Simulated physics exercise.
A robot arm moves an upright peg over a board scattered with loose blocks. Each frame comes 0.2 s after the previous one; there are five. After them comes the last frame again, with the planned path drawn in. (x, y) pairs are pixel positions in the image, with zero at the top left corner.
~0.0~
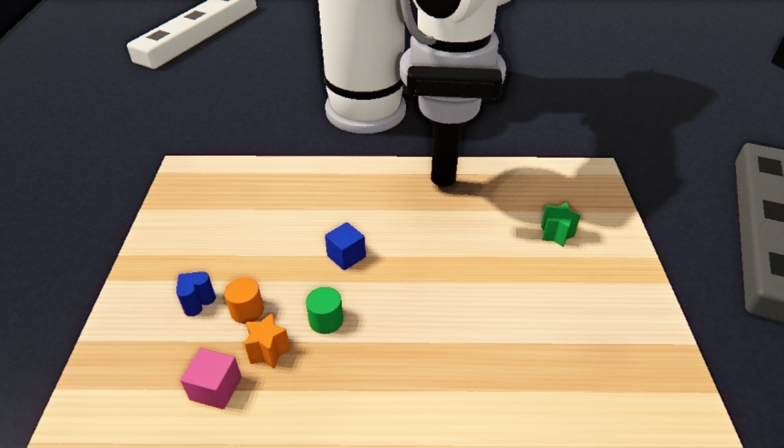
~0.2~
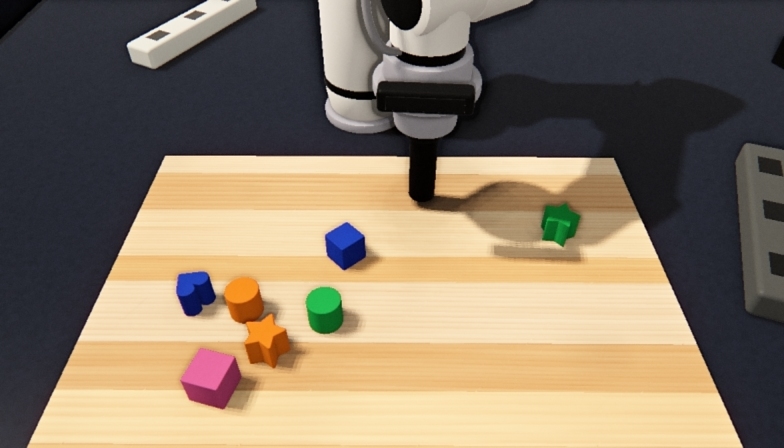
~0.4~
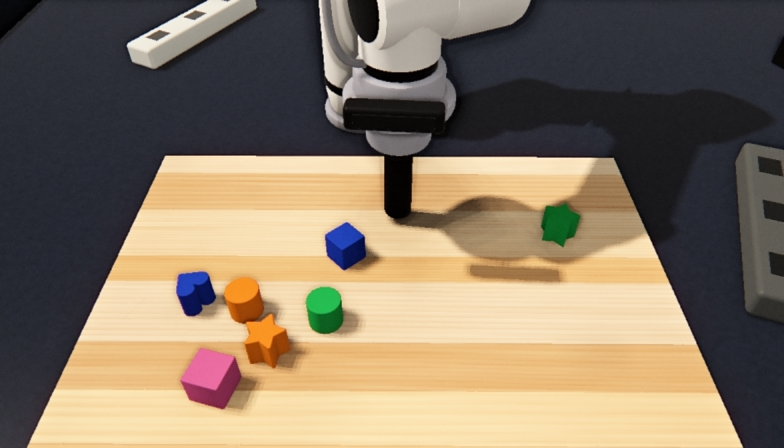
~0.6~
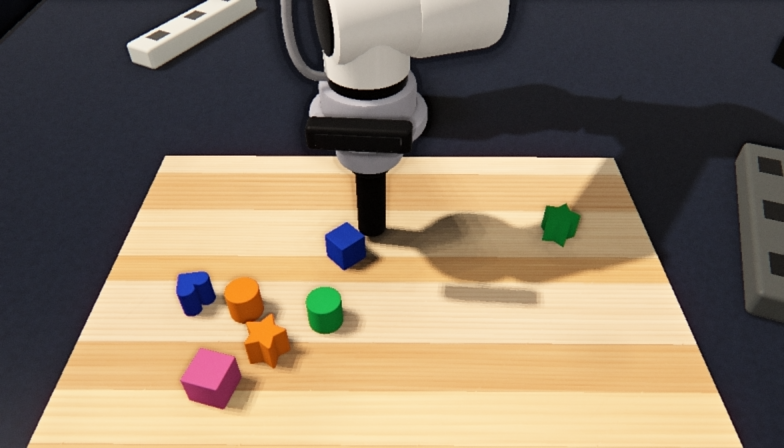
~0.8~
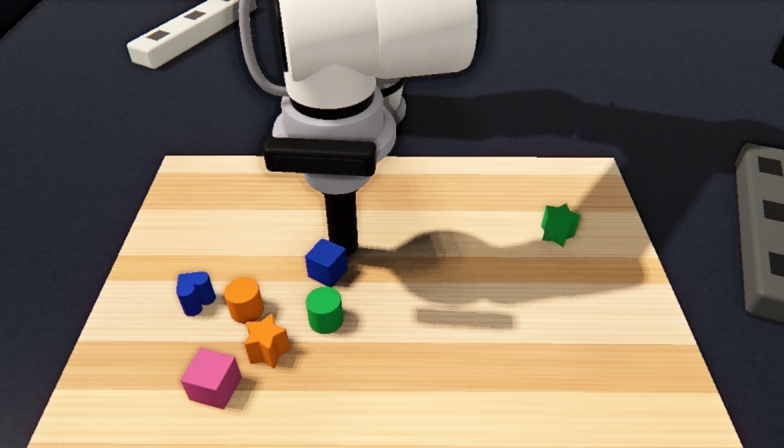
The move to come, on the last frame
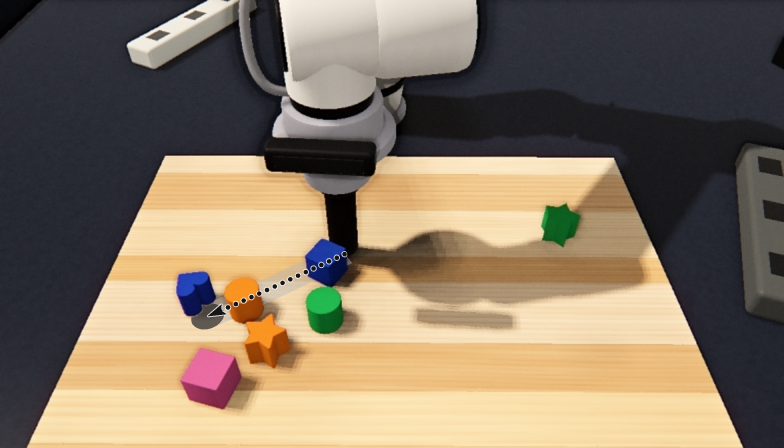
A white robot arm holding a black upright peg sweeps toward the viewer and left across a pale wooden board, seen from above by a still camera. On the board are a blue cube, green and orange cylinders, a blue heart-like block, an orange star, a pink cube and, far right, a green star. The peg reaches the blue cube and nudges it slightly nearer and left.
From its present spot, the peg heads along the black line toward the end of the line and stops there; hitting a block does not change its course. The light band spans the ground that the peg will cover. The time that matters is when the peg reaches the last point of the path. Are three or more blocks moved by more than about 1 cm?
No - that is not the case.
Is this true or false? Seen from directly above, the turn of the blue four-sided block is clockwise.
It is false.
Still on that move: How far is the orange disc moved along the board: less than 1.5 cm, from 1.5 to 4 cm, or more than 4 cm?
It travels more than 4 cm.
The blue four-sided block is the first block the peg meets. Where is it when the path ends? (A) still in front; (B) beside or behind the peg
Choice B: Beside or behind the peg.
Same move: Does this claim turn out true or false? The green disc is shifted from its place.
False.
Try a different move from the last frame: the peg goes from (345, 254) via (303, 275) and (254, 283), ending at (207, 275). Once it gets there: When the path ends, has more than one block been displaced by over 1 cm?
No
The line goes in a line from (345, 254) to (208, 316).
The first path, step by step. One third of the way, peg at (301, 266); blue four-sided block at (296, 277), turned 45° anticlockwise.
Two thirds of the way, peg at (255, 287); orange disc at (231, 297); blue four-sided block at (292, 283), turned 65° anticlockwise.
At the end, peg at (205, 309); blue heart-shaped block at (184, 281); orange disc at (205, 321); green disc unmoved; blue four-sided block at (292, 283), turned 65° anticlockwise.
